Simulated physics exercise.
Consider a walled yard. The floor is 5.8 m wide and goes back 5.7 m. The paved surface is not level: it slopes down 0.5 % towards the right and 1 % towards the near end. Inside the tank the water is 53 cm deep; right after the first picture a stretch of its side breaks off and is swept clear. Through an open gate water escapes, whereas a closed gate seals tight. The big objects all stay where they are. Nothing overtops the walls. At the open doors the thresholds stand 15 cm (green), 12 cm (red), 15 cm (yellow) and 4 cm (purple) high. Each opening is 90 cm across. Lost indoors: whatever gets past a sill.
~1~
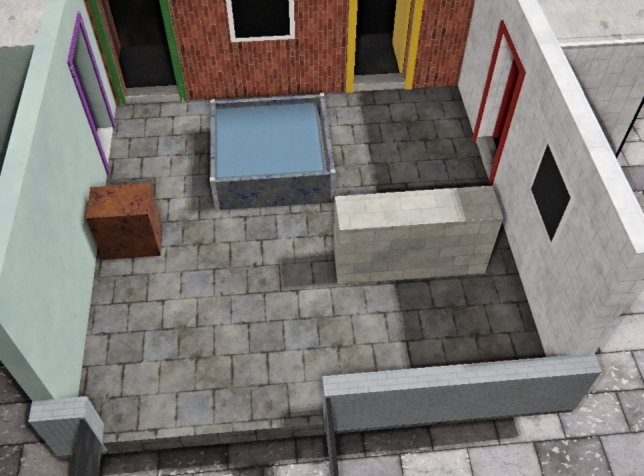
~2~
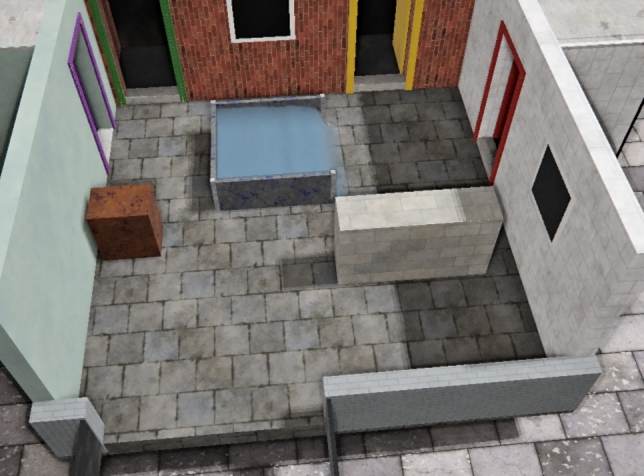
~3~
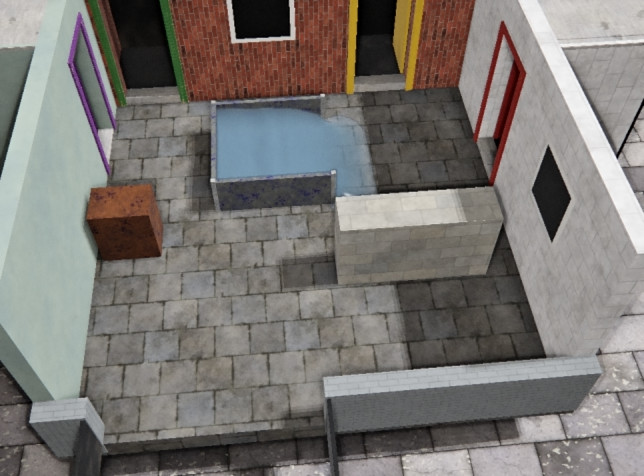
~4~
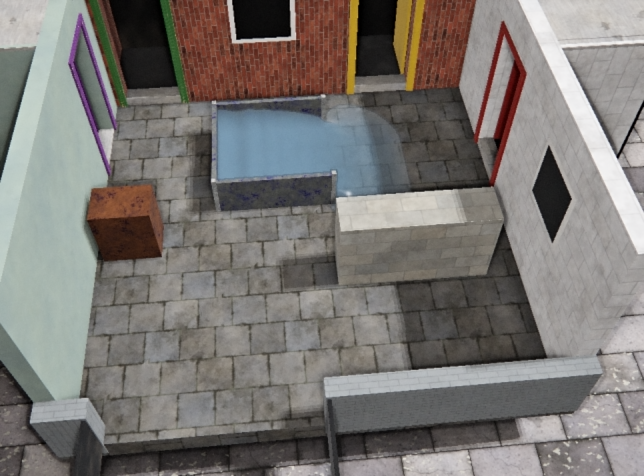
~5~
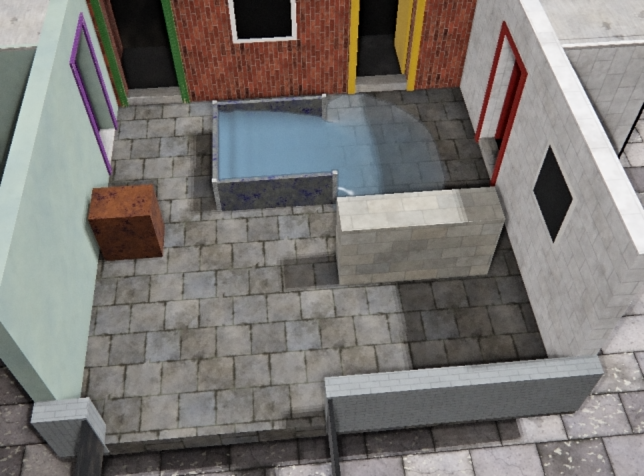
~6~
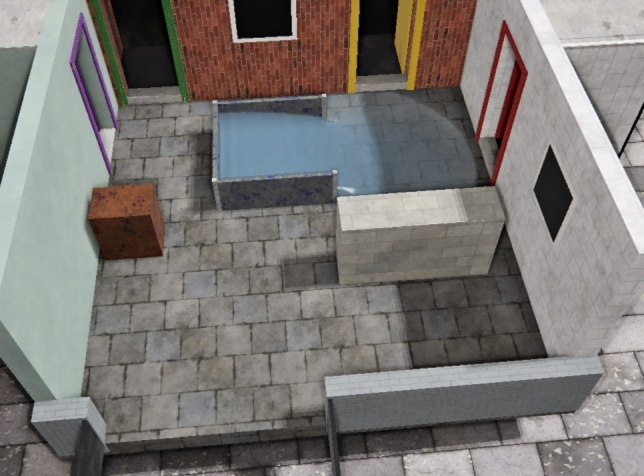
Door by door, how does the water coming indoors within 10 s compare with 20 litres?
Result: The green door is going to fall short of the limit; the red door is going to top the limit; the yellow door is going to fall short of the limit; the purple door is going to fall short of the limit.
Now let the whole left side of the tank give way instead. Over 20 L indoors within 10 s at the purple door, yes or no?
Note: Purple door, beyond the mark.
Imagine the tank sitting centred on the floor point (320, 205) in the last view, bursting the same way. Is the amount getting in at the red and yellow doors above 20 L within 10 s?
Red door exceeded, yellow door held.
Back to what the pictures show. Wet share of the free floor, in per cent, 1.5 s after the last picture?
Close to 30 in a hundred.
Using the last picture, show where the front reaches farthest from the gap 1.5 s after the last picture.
Somewhere near pixel (543, 360).
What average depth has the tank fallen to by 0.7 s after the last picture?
About 23 cm.
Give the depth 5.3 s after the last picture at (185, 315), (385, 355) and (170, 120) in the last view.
Taking the spots in order: 0 cm, 3 cm, 2 cm.
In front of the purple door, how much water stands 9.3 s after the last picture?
I'd say close to 3.0 cm.
Then, 0.7 s after the last picture water covers 25 % of the floor and is deepest (29 cm) near (473, 140); green door not reached, red door 26 cm at the sill, 37 L in, yellow door 9 cm at the sill, 0 L in, purple door not reached.
Then, 1.5 s after the last picture water covers 30 % of the floor and is deepest (29 cm) near (468, 124); green door not reached, red door 25 cm at the sill, 107 L in, yellow door 8 cm at the sill, 0 L in, purple door not reached.
Then, 2.8 s after the last picture water covers 35 % of the floor and is deepest (18 cm) near (548, 372); green door not reached, red door 17 cm at the sill, 159 L in, yellow door 12 cm at the sill, 0 L in, purple door not reached.
Then, 5.3 s after the last picture water covers 70 % of the floor and is deepest (12 cm) near (552, 386); green door 3 cm at the sill, 0 L in, red door 8 cm at the sill, 168 L in, yellow door 6 cm at the sill, 1 L in, purple door not reached.
Then, 9.3 s after the last picture water covers 95 % of the floor and is deepest (8 cm) near (78, 426); green door 2 cm at the sill, 0 L in, red door 5 cm at the sill, 168 L in, yellow door 4 cm at the sill, 1 L in, purple door 3 cm at the sill, 2 L in.
